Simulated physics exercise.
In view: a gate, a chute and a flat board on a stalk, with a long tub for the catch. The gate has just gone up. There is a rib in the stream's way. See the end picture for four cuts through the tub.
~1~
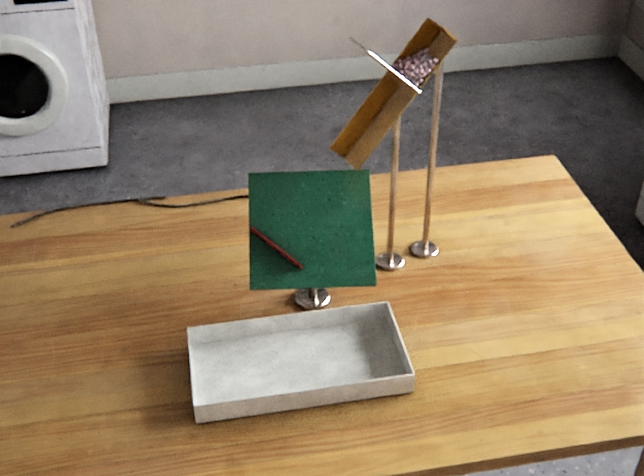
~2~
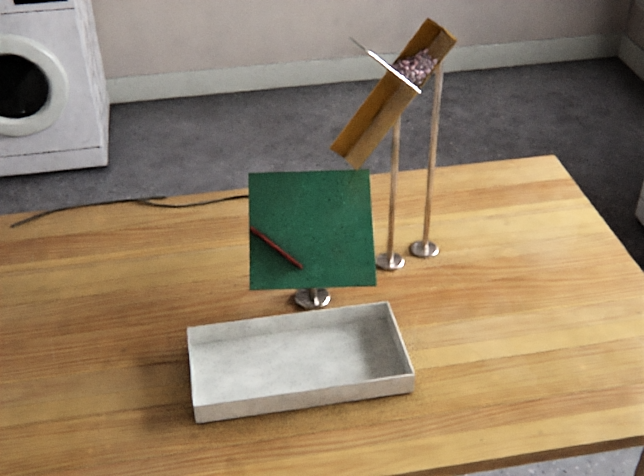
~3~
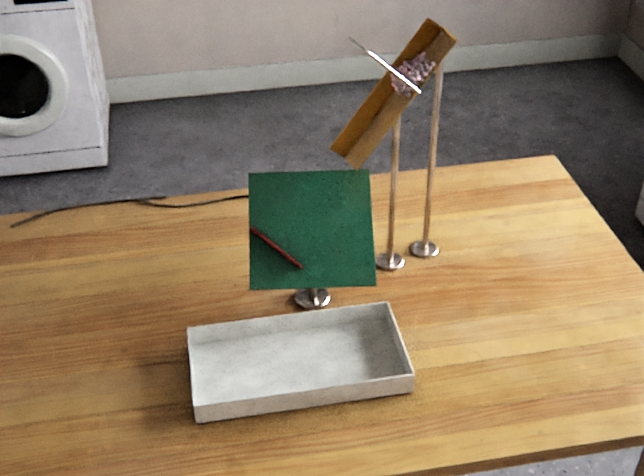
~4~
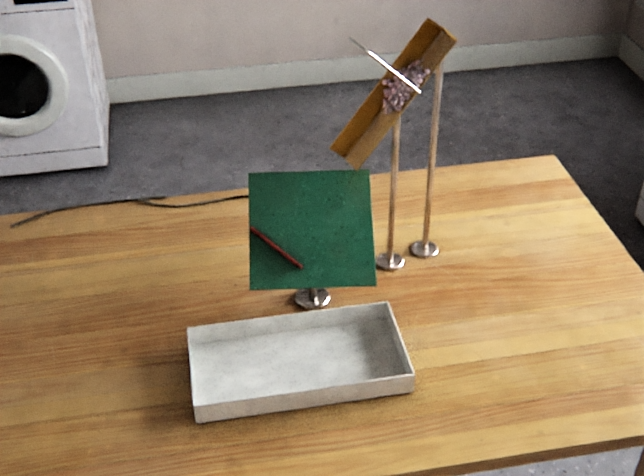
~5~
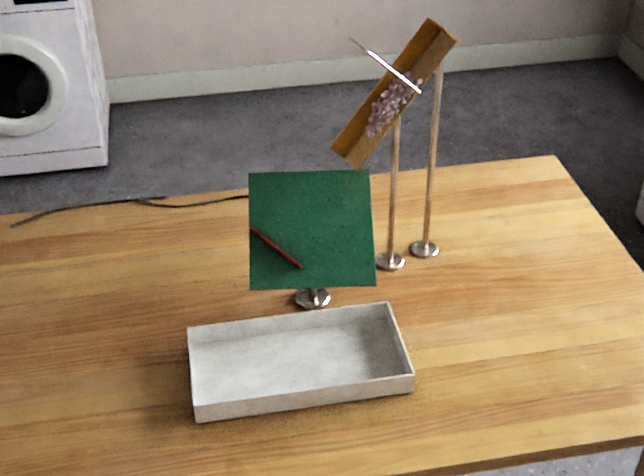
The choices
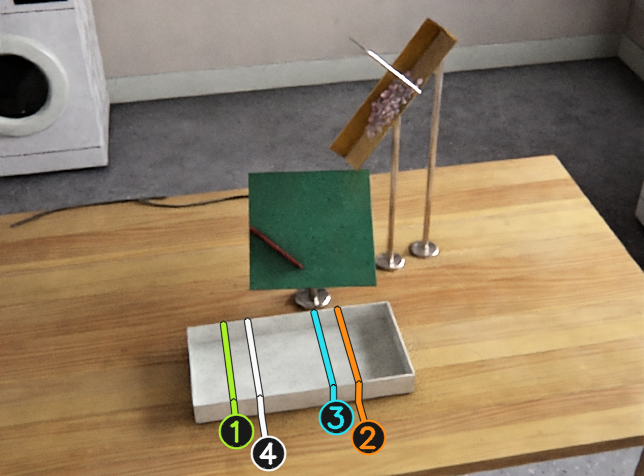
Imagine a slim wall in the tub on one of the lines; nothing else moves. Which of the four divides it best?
3 works best here.
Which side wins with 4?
Right.
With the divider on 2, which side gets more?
Left.
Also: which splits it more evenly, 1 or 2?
That would be 2.
On the marked copy, line 1 crosses the front rim at (233, 400); line 2 crosses the front rim at (358, 382); line 3 crosses the front rim at (333, 386); line 4 crosses the front rim at (259, 396).
For line 1, of what is caught, a stray few on the left of the divider, nearly all on the right.
For line 2, of what is caught, most on the left of the divider, a small part on the right.
For line 3, of what is caught, about a third on the left of the divider, about two thirds on the right.
For line 4, of what is caught, a small part on the left of the divider, nearly all on the right.
